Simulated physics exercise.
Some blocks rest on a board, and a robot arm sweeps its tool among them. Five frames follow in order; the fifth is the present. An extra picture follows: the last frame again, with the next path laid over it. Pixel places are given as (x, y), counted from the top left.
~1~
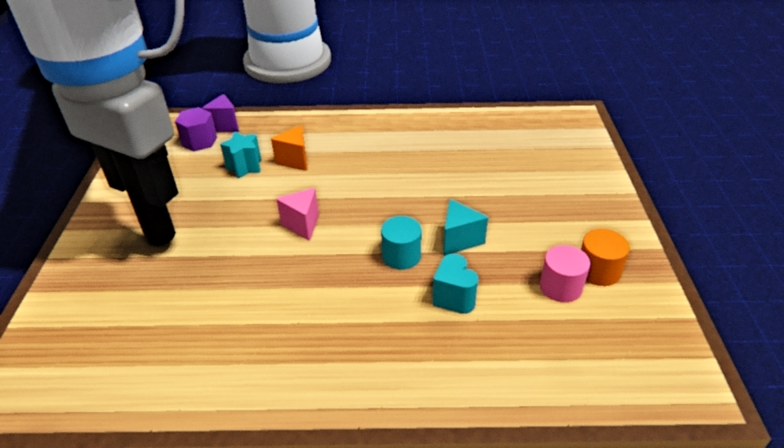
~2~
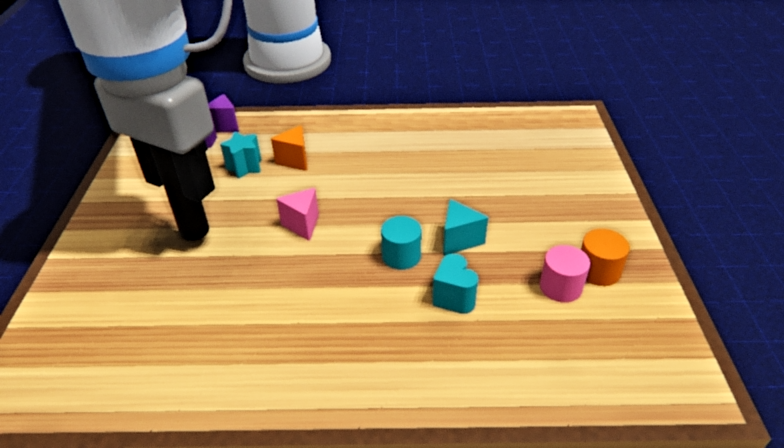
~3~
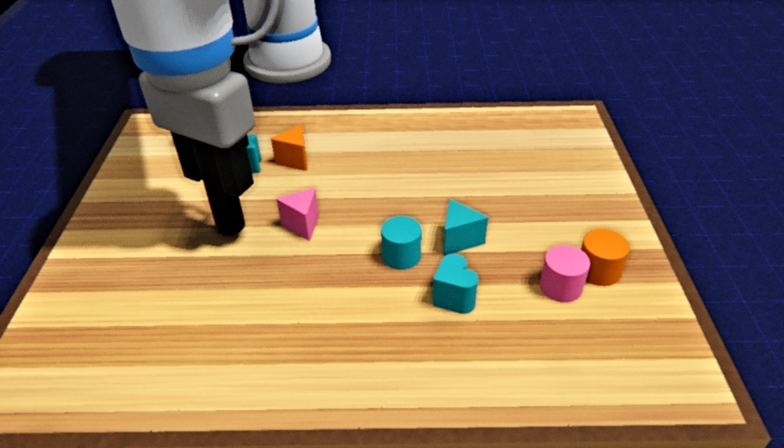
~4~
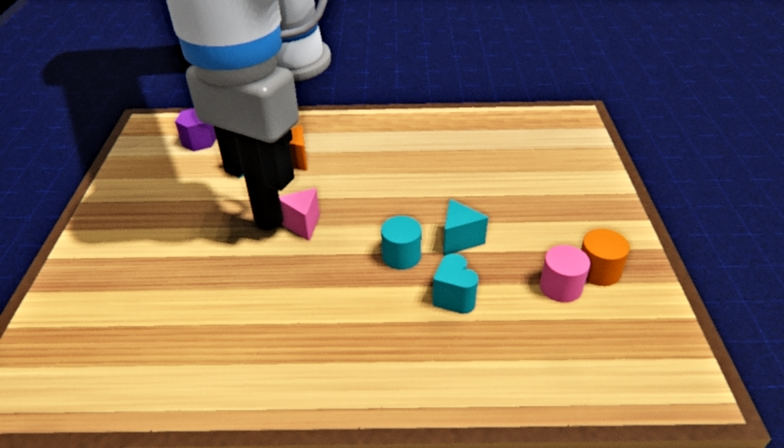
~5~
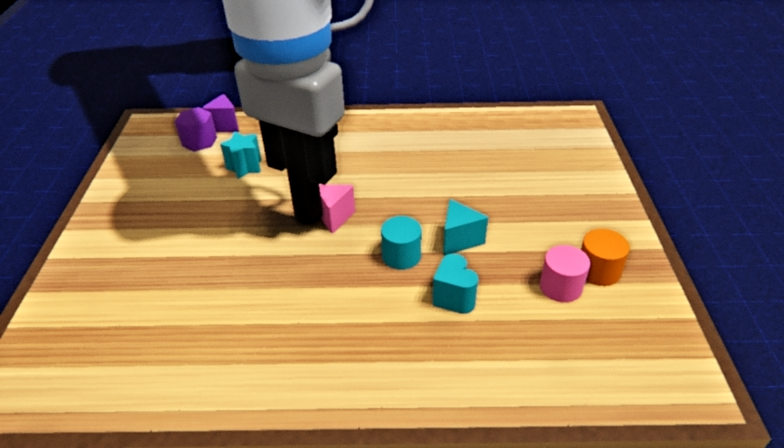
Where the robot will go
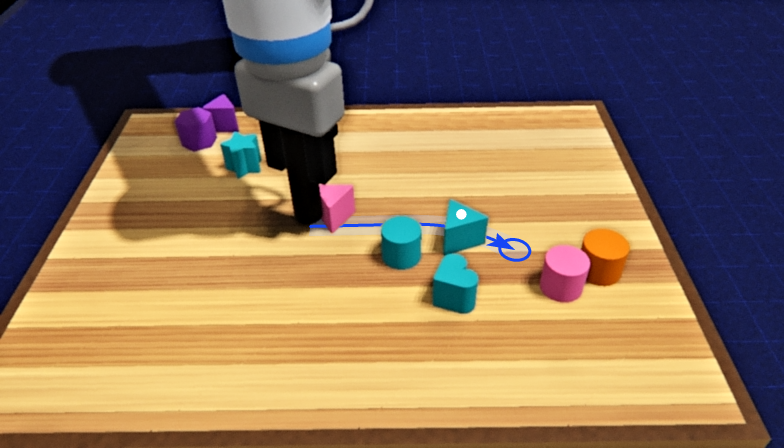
Robot arm sweeping its black tool rightward across a wooden board, nudging a pink triangular block while the other blocks stay still.
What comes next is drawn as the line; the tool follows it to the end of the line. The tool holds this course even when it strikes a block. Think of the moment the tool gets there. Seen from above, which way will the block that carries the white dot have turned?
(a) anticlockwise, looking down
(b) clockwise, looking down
Correct choice: B.
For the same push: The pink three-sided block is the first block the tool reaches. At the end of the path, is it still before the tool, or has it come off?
I'd say it has come free.
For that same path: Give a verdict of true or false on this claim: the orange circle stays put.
That statement is accurate.
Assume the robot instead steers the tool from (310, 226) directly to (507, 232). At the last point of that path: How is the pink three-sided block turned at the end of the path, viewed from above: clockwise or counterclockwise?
Counter-clockwise, from overhead.
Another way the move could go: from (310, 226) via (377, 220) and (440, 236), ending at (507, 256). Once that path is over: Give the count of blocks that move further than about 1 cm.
Two blocks, no more.
The line goes from (310, 226) via (380, 225) and (449, 227), ending at (515, 250); the dot is on the turquoise three-sided block.
The first path, step by step. One third of the way, tool at (380, 214); pink three-sided block at (376, 181), turned 55° anticlockwise.
Two thirds of the way, tool at (451, 216); pink three-sided block at (377, 181), turned 60° anticlockwise; turquoise three-sided block at (470, 217), turned 30° clockwise.
At the end, tool at (517, 239); pink three-sided block at (377, 181), turned 60° anticlockwise; turquoise circle unmoved; turquoise three-sided block at (497, 237), turned 110° clockwise; orange circle unmoved.
